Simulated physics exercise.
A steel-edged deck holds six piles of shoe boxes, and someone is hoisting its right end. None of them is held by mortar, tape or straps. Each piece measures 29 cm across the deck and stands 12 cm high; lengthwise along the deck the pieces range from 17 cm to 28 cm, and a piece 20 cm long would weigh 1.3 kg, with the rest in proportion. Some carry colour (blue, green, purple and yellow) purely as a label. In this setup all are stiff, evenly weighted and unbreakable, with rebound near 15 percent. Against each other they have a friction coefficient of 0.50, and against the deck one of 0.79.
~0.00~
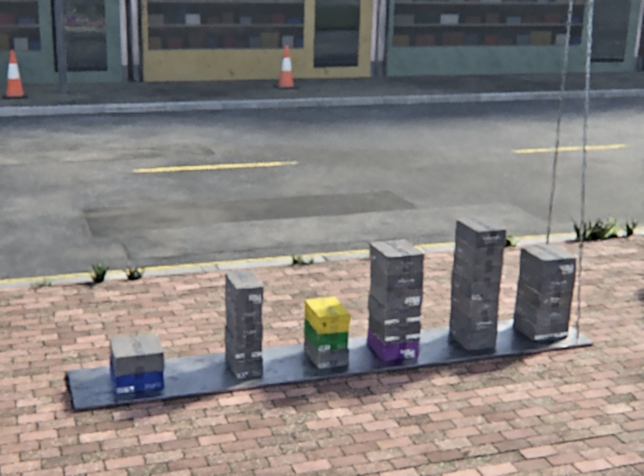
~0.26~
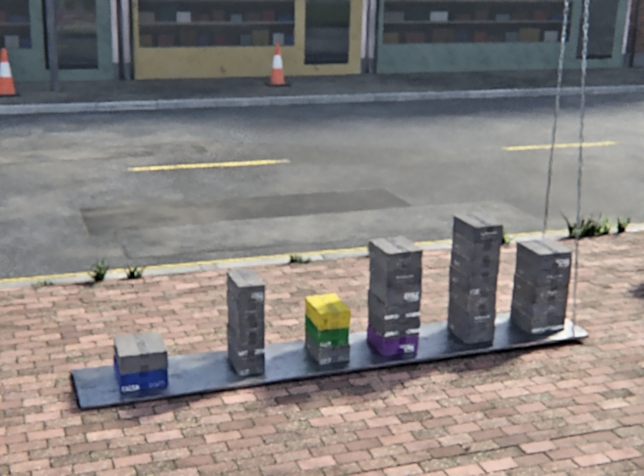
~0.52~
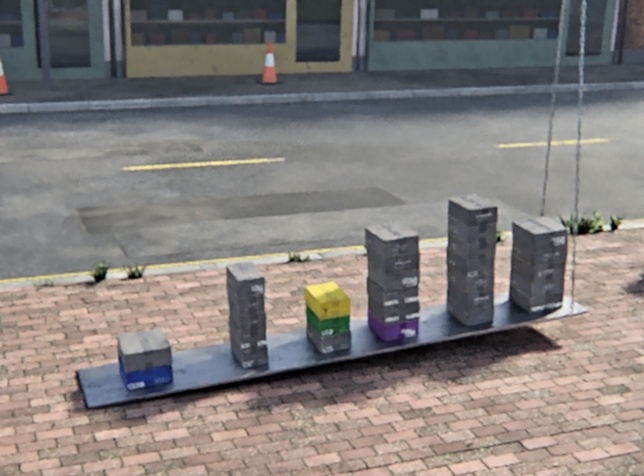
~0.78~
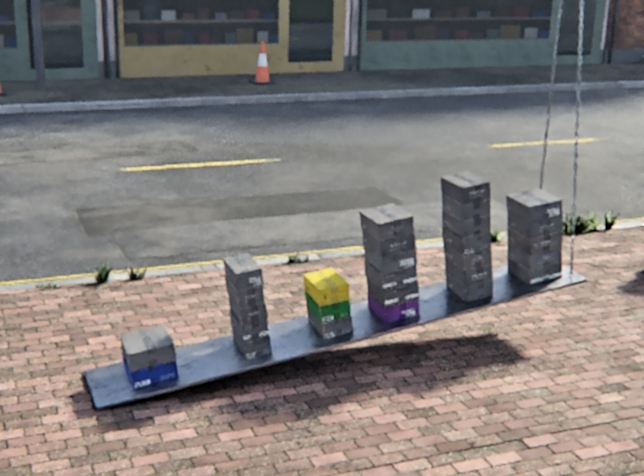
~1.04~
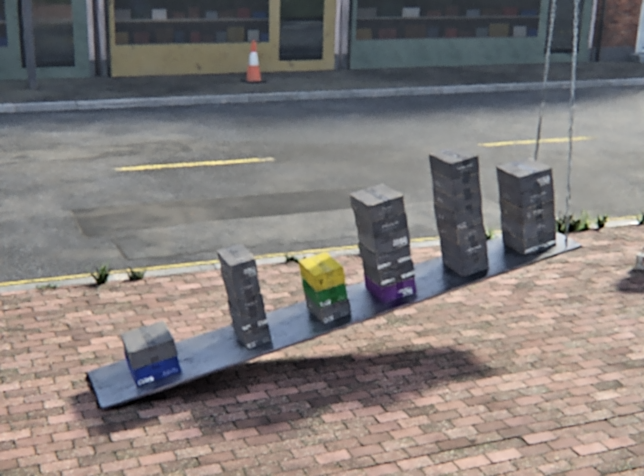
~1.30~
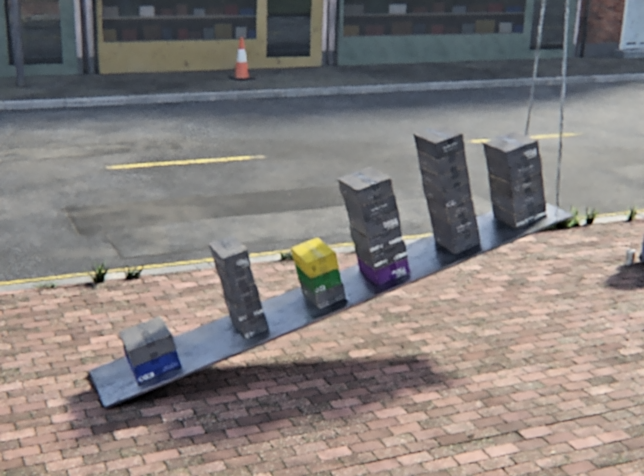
The footage shows six stacks of mostly grey boxes, some with blue, yellow, green or purple ones, standing on a long dark board on brick paving as its right end rises steadily, the stacks leaning with it and keeping their places.
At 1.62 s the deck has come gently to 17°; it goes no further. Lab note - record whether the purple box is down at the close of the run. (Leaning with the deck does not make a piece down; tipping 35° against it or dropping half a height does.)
Result: Not down.
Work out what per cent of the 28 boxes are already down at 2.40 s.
60 per cent.
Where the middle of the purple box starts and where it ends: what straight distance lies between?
I'd put it at near 60 cm.
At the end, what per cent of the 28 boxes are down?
Share: Approx. 70 %.
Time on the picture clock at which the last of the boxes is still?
It all settles by about 3.5 s.
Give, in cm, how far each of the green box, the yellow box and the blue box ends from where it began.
The green one ends around 60 cm from its start, the yellow one around 70 cm and the blue one around 20 cm.
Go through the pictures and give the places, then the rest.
In the first picture (we follow the side turned to the camera; the camera moves round a little; leans and shifts are taken against what carries them), middle of the deck's edge (358, 374) slope 0°; purple box (402, 351); blue box (140, 382); yellow box (327, 307); no piece has moved.
Middle of the deck's edge (359, 369) slope 1°; purple box (402, 345), in the second picture.
Middle of the deck's edge (361, 356) slope 3°; purple box (402, 330), in the third picture.
Middle of the deck's edge (363, 339) slope 7°; purple box (403, 311), in the fourth picture.
Middle of the deck's edge (362, 321) slope 11°; purple box (399, 290), in the fifth picture.
Middle of the deck's edge (357, 304) slope 15°; purple box (393, 271); yellow box (313, 250); green box (327, 281); no piece has moved, in the sixth picture.
Around 1.88 s, slope 17°; none of the 28 boxes down, 17 disturbed; purple box unmoved.
Around 2.40 s, slope 17°; 17 of the 28 boxes down; purple box displaced 29 mm; green box tipped 28°.
Finally (3.5 s), slope 17°; 20 of the 28 boxes down; purple box displaced 38 mm; yellow box on its side; green box on its side. Seen by the last camera, middles, purple box near (376, 258), yellow box near (232, 313).
